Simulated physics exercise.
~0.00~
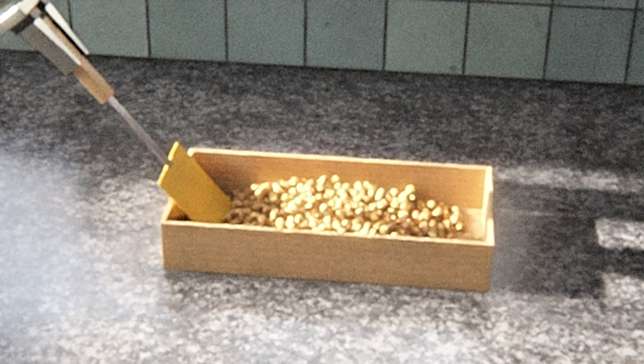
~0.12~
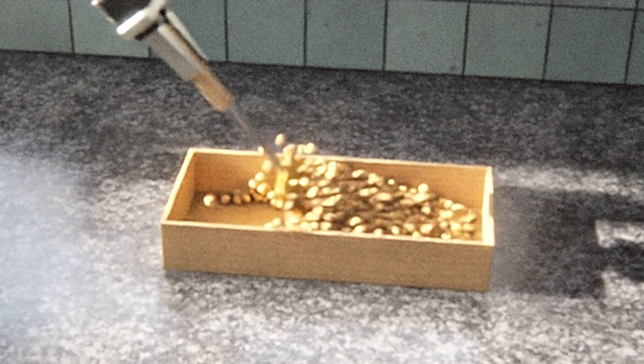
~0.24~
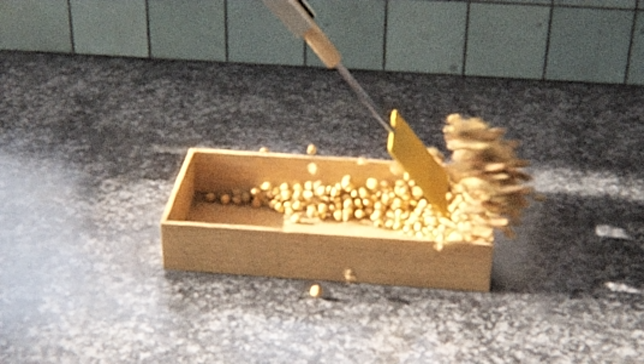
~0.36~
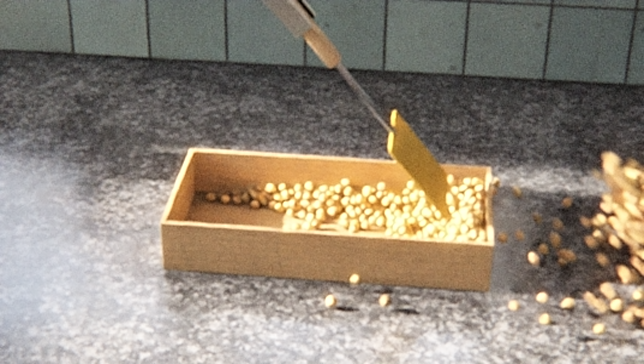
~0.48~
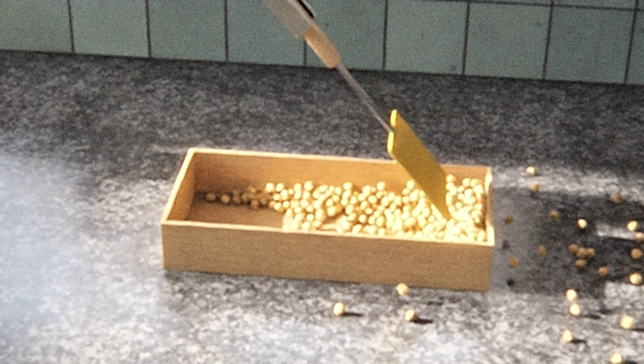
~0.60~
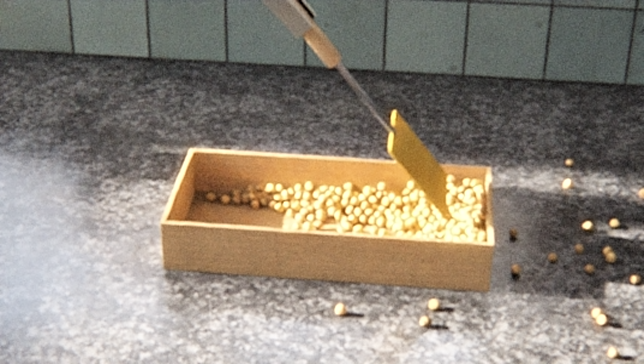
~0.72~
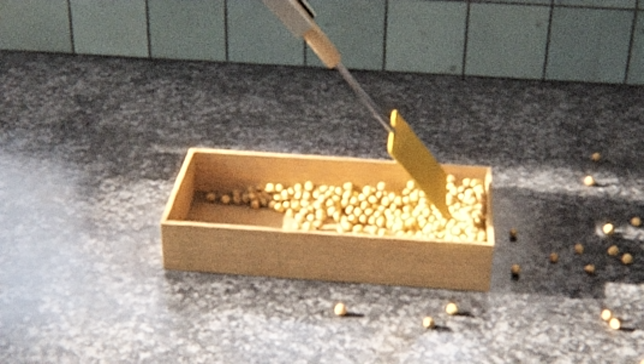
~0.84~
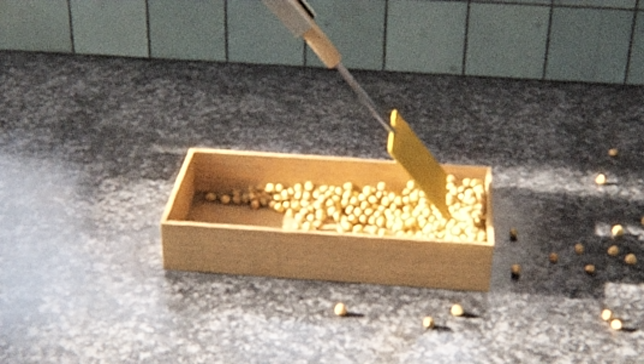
In the video, a robot arm sweeps a yellow paddle rightward through small tan chickpeas in a rectangular tray, flinging a clump over the right end. The paddle halts near that end, with most chickpeas still in the tray and others scattered on the gray surface.
